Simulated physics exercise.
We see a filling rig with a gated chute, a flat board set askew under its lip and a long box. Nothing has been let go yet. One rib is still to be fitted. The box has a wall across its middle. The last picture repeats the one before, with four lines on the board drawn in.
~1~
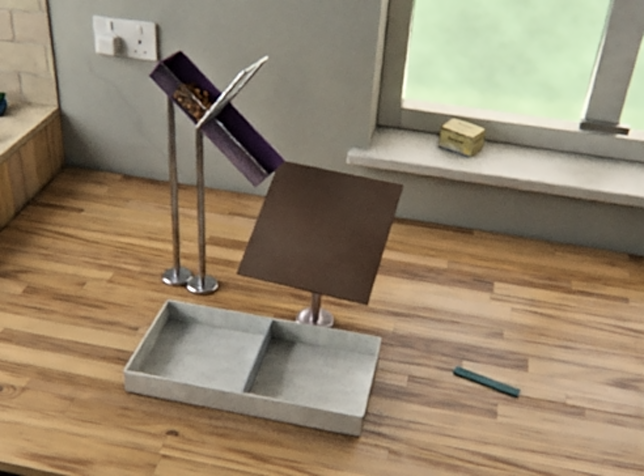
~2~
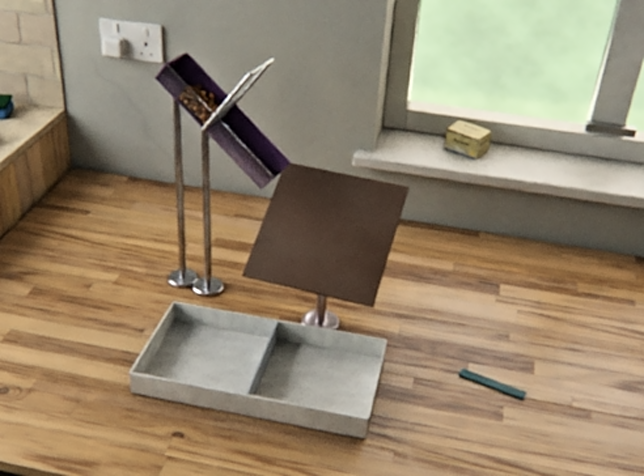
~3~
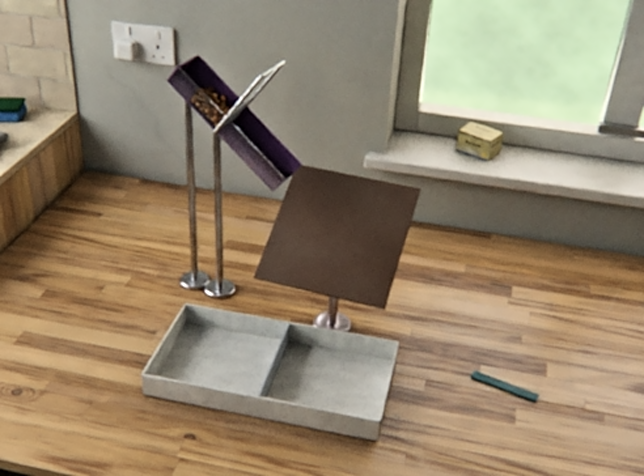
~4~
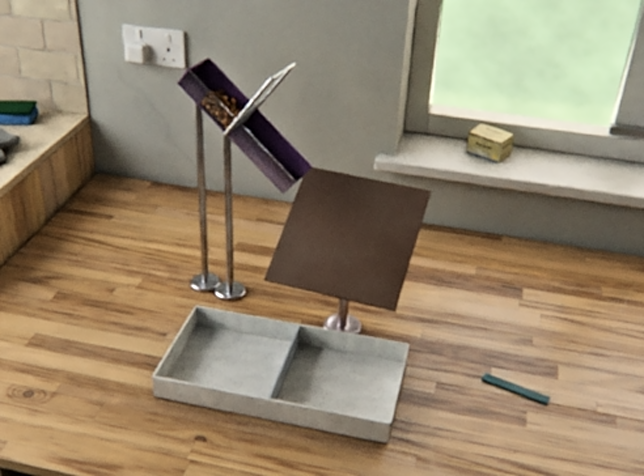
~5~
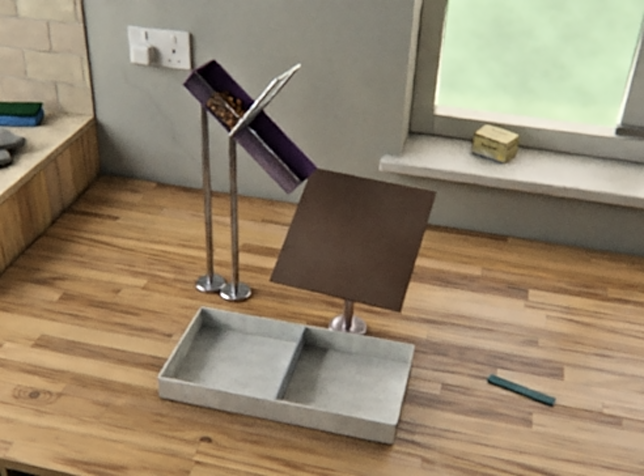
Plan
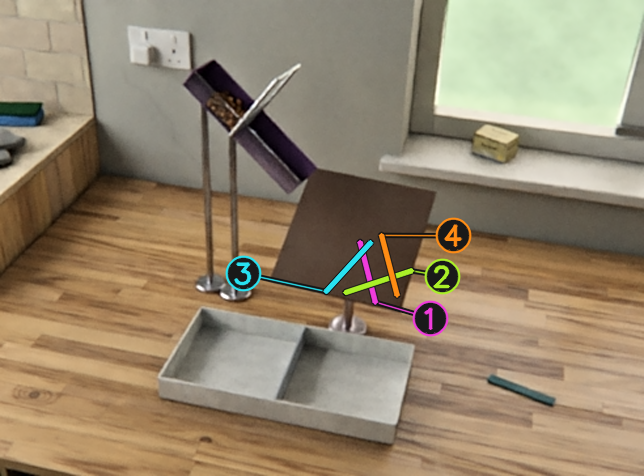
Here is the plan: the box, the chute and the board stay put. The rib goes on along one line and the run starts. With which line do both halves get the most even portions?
I would pick line 3.
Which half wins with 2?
The right half.
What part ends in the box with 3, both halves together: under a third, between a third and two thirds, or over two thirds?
It is over two thirds.
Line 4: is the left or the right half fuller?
Right.
On the marked copy, line 1 from (360, 242) to (375, 302); line 2 from (411, 270) to (345, 292); line 3 from (370, 242) to (326, 291); line 4 from (381, 235) to (397, 295).
With 1, of what is caught, a small part in the left half, nearly all in the right.
With 2, of what is caught, a small part in the left half, nearly all in the right.
With 3, of what is caught, about a third in the left half, about two thirds in the right.
With 4, of what is caught, a small part in the left half, nearly all in the right.
